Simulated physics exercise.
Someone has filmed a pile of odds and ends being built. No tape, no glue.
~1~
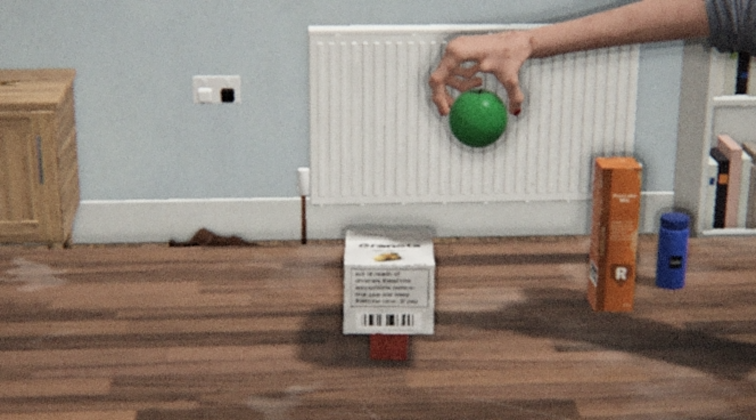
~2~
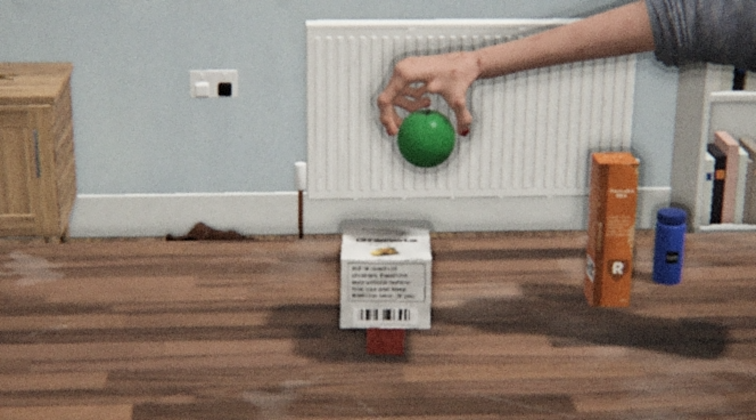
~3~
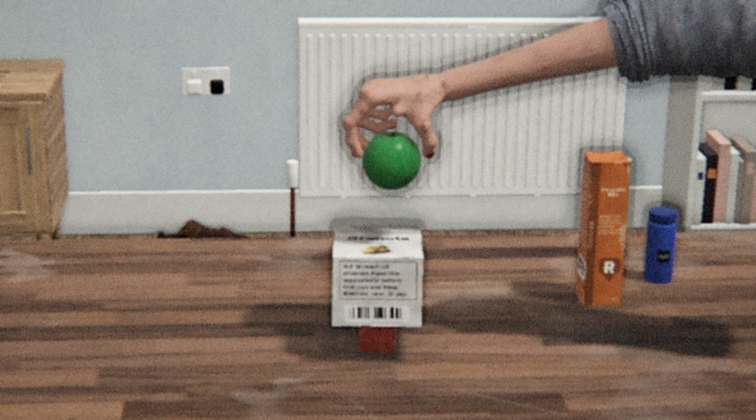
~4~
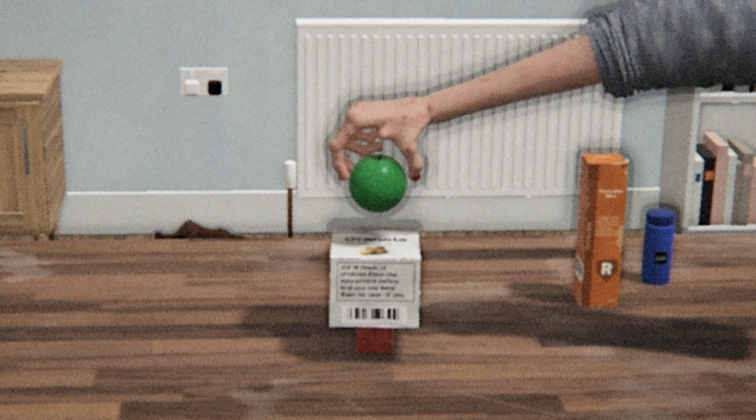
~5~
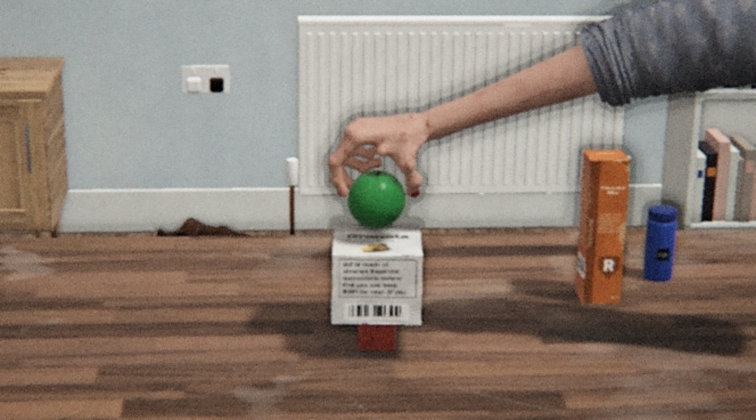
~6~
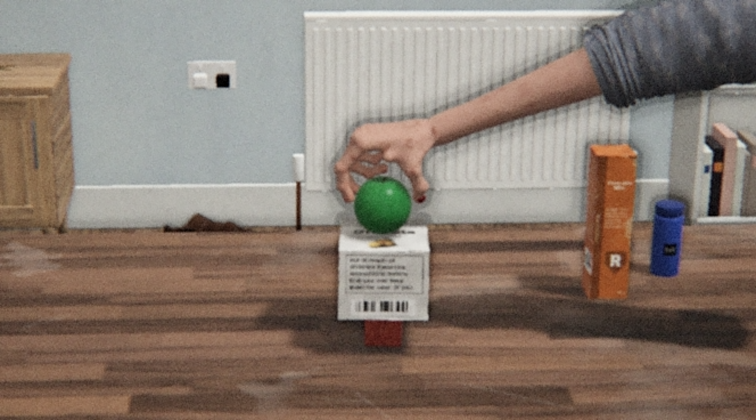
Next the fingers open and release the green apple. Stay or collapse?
In the end the pile keeps its balance.
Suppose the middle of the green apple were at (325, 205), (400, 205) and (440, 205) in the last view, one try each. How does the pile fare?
First try: It comes apart; second try: It stays up; third try: It gives way.
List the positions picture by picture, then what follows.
On its way; green apple (478, 118); orange carton (614, 235), in the first picture.
On its way; green apple (427, 139); white box (386, 276), in the second picture.
On its way; green apple (392, 161); orange carton (602, 229), in the third picture.
On its way; green apple (378, 183); white box (375, 275), in the fourth picture.
On its way; green apple (376, 199); orange carton (602, 227), in the fifth picture.
In place under the hand; green apple (383, 205); white box (384, 267), in the sixth picture.
Then, 0.40 s on from there, no change.
Then, 1.30 s on from there, green apple resting near (382, 206).
In the end, all 5 unmoved. At the end, from the last picture's camera, green apple near (381, 206). The pile stays up.
